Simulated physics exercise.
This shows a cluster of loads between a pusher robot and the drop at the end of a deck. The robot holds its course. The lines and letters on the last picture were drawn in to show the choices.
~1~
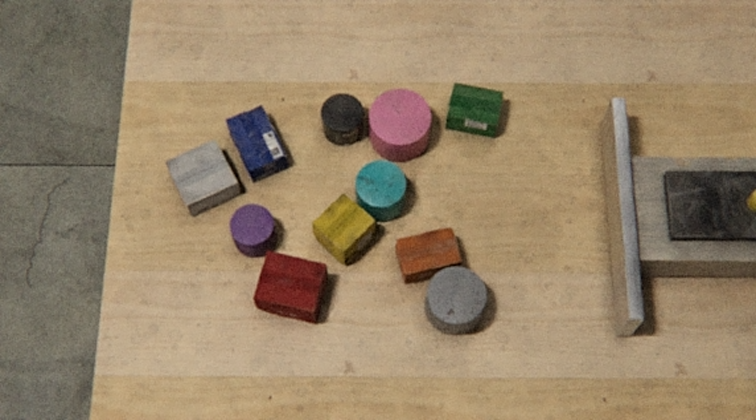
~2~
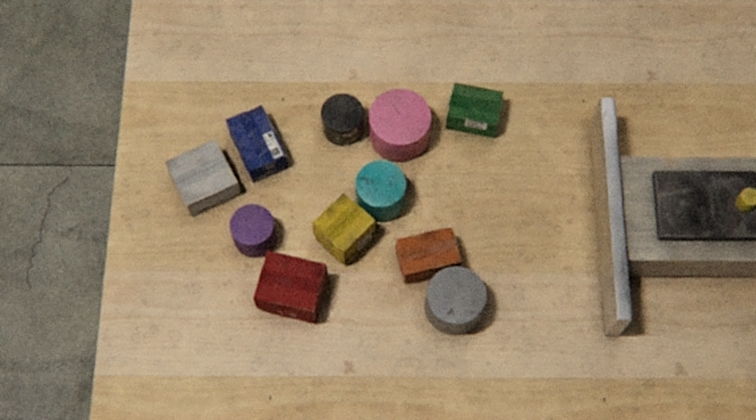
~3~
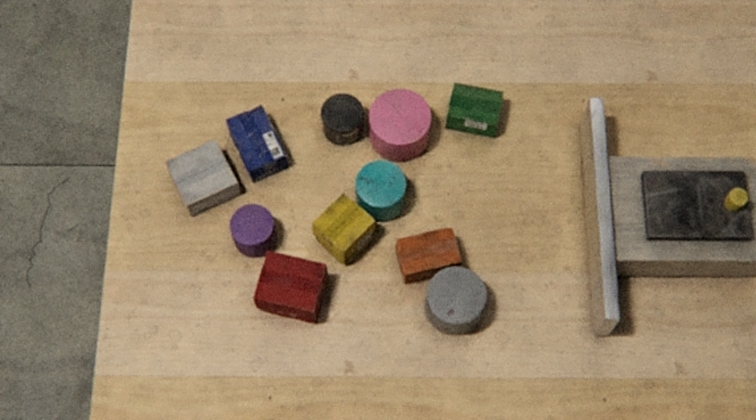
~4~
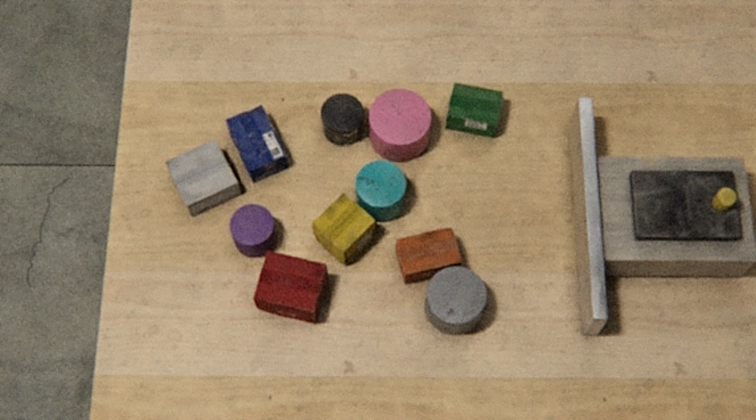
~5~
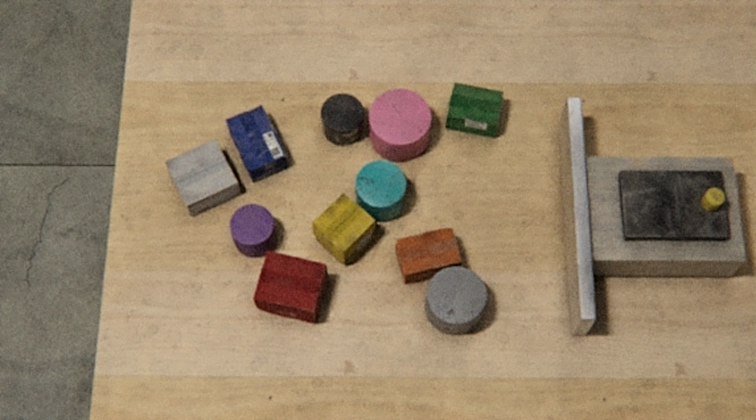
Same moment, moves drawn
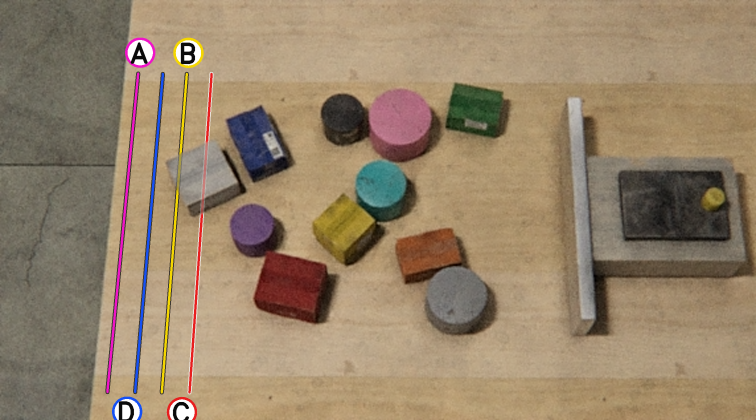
On a pale wooden deck beside a dark grey floor, a loose cluster of coloured blocks and round pieces sits still while a grey pusher with a wide front plate stands at the right. The pusher slides slowly left in a straight line, narrowing the gap without touching any of the pieces.
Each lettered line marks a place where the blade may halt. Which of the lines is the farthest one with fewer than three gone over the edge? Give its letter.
Line C.
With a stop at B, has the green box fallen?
No.
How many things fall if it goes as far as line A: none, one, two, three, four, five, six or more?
Six or more.
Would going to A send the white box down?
By then, yes.
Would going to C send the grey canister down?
By then, no.
On the marked copy, A at (124, 224); B at (175, 224); C at (201, 224); D at (150, 224).
Following C. Soon after the start, robot (528, 204); green box (429, 93); grey canister (407, 301).
Later, robot (391, 203); purple canister (177, 227); white box (182, 181).
In the end, robot (283, 203); purple canister over the edge; white box over the edge; two fallen.
As for the rest, A drops nine; B drops five; D drops five.
